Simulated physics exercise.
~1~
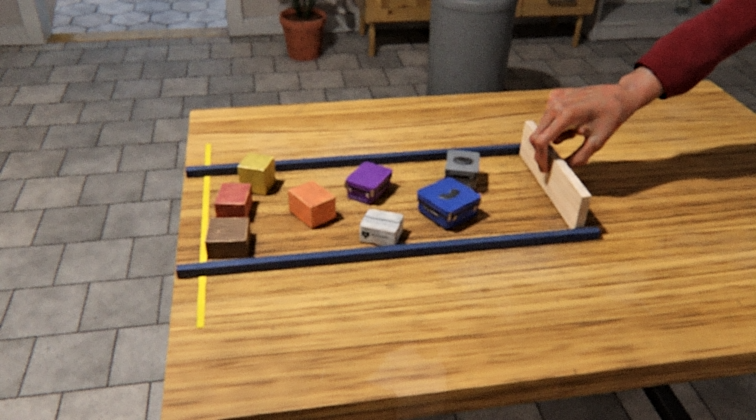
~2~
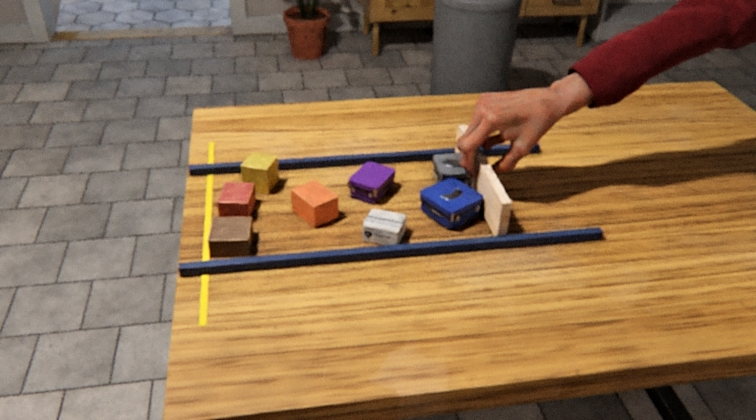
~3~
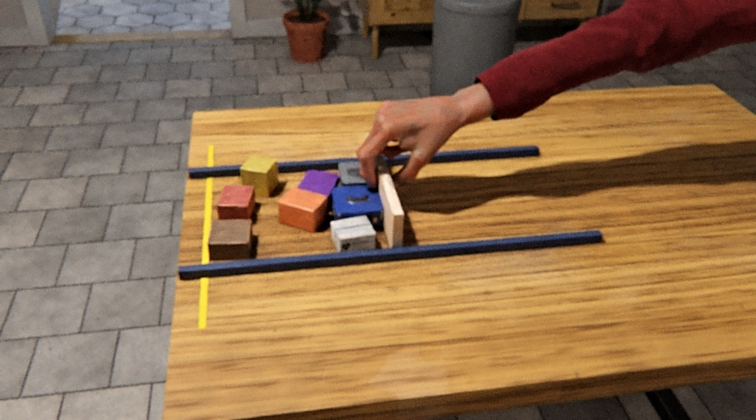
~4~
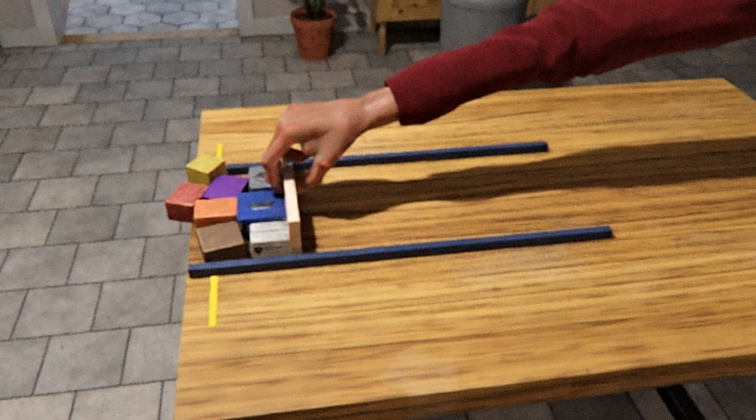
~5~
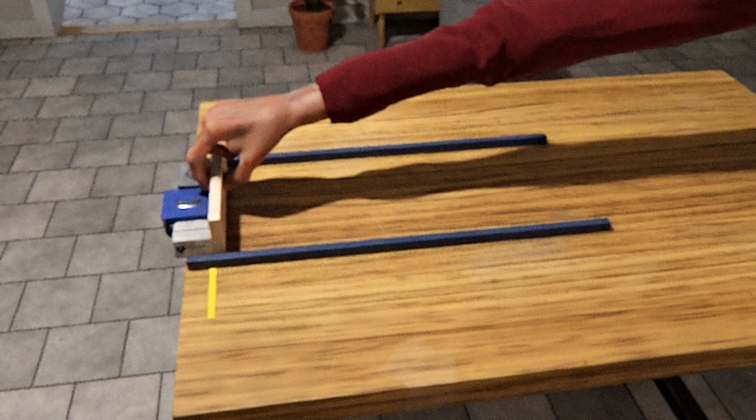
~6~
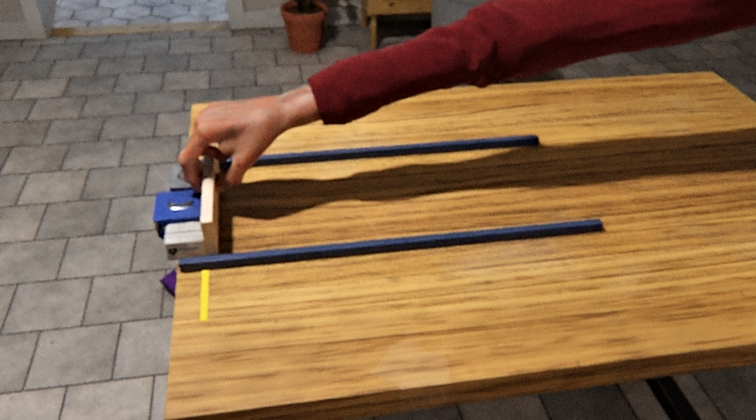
A hand in a dark red sleeve holds a pale wooden board upright on a wooden table above a grey tiled floor, seen from above by a slightly swaying camera. Between two dark blue rails sit small boxes and blocks, with yellow, red and brown ones near a yellow tape line at the left, and orange, purple, white, blue and grey ones farther right. The hand slides the board left, gathering the cases against the blocks and pushing the cluster over the edge. Five drop out of sight, the purple one reappearing below, while the blue, white and grey cases remain against the halted board.
